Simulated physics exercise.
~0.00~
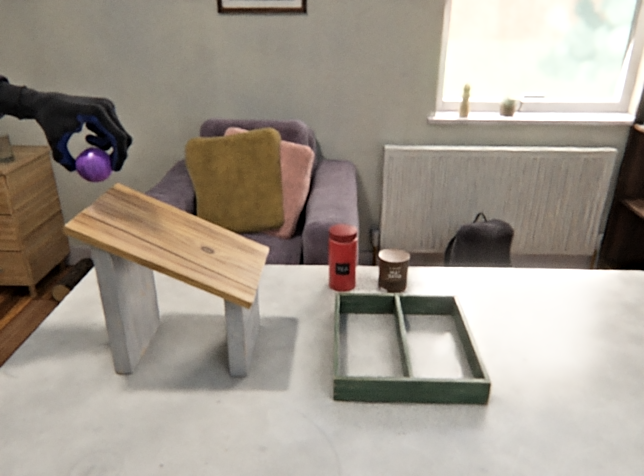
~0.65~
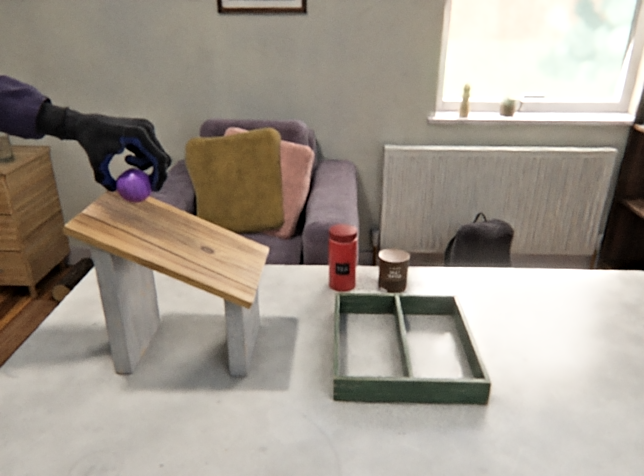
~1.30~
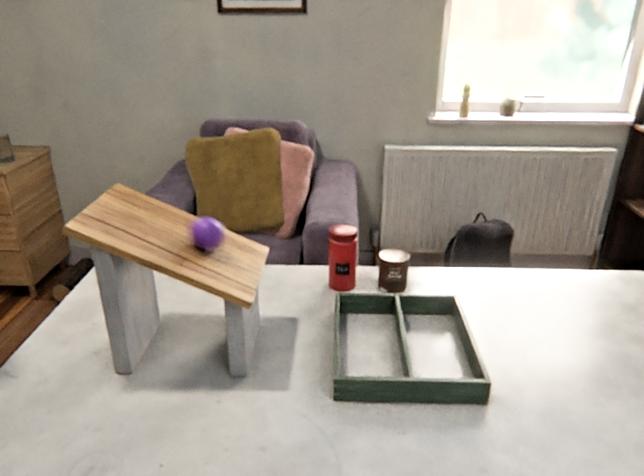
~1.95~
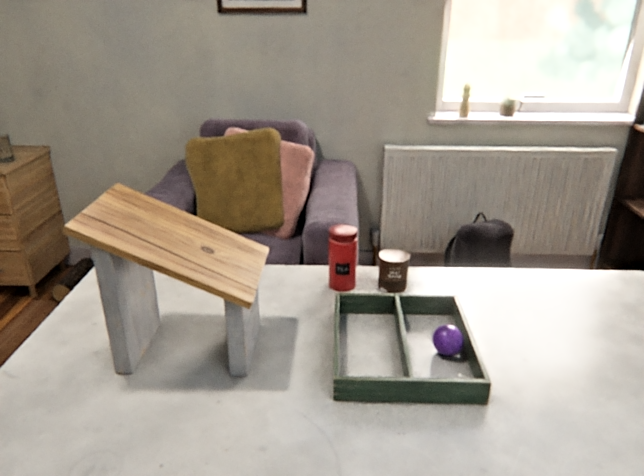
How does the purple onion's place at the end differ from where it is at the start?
At the start the purple onion is held in the gloved hand above the raised left end of the board. At the end it is far to the right and lower down, in the right bay of the green tray.
